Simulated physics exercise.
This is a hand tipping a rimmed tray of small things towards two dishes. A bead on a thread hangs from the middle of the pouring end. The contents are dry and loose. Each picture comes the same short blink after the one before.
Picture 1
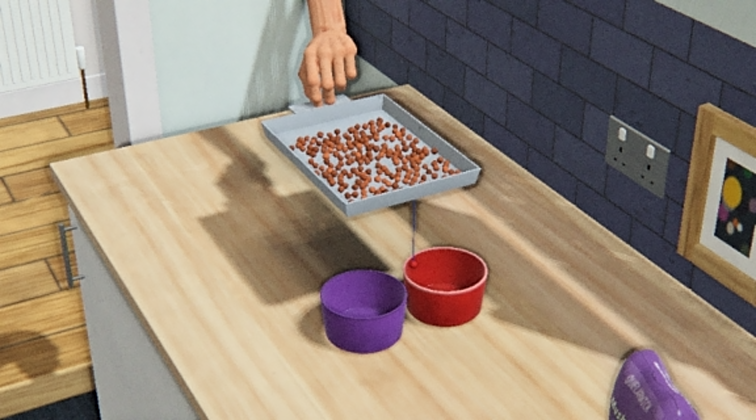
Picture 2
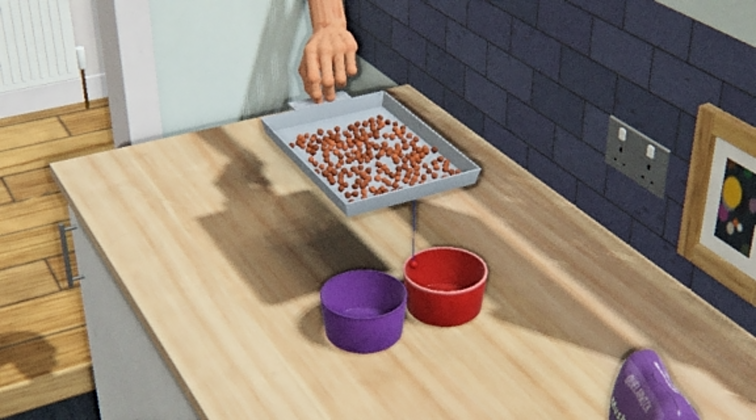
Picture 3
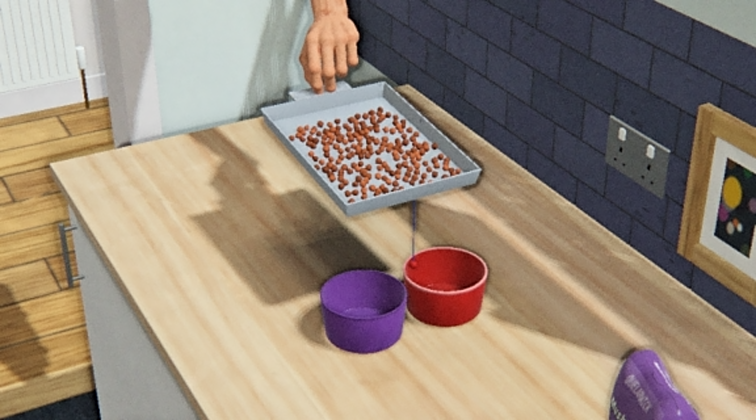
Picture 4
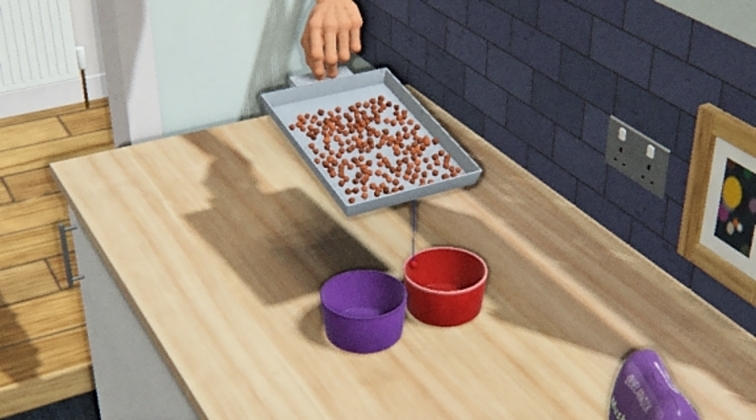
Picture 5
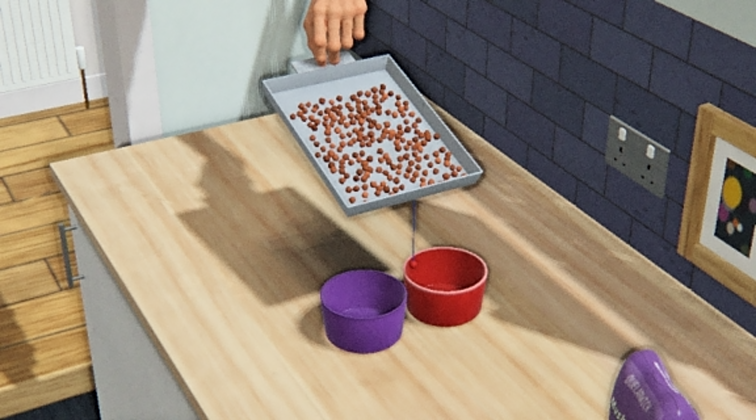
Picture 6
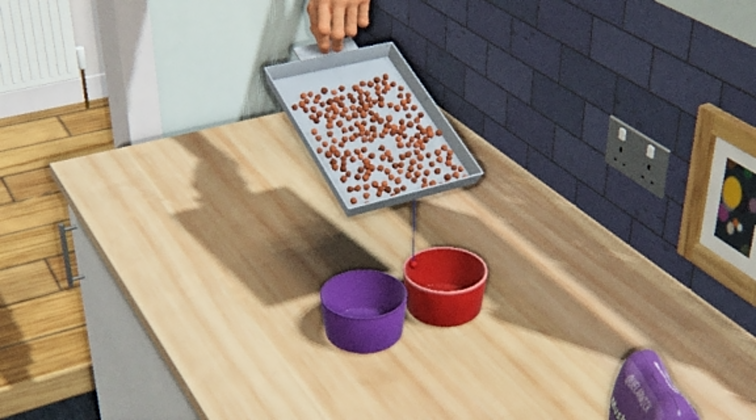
On a wooden kitchen counter, a hand holds a level grey tray of small reddish-brown pellets above a purple dish and a red dish, a bead hanging from its near edge. The hand then gradually raises the far end, tilting the tray clearly towards the dishes, while the pellets stay spread across it.
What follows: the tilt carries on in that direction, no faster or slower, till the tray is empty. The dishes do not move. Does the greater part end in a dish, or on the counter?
They take only the smaller part between them.
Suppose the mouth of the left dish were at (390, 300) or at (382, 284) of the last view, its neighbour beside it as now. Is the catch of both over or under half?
One: Most of it. Two: Not half.
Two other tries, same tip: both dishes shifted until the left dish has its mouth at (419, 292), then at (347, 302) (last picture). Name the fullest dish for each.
In turn: Left; the right-hand dish.
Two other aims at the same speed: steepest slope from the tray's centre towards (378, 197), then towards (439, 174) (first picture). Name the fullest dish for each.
In turn: The dish on the left; the right dish.
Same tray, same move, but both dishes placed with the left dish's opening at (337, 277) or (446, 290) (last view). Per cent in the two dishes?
First some 0, then 60 per cent.
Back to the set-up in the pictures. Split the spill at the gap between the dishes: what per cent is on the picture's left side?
Roughly 10 in a hundred.
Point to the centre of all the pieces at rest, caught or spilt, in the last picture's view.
Around (448, 341).
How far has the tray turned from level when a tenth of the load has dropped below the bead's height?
At about 110°.
Soon, tray tipped steeply; nearly all on the tray; a stray few in the air.
A while on, tray tipped past a quarter turn; nearly all on the tray; a stray few in the left dish; a stray few in the right dish; a small part outside both; a stray few in the air.
Towards the end, tray tipped past a quarter turn; a small part in the left dish; about a quarter in the right dish; about two thirds outside both; a stray few in the air.
Finally, tray tipped past a quarter turn; a small part in the left dish; about a quarter in the right dish; about two thirds outside both.
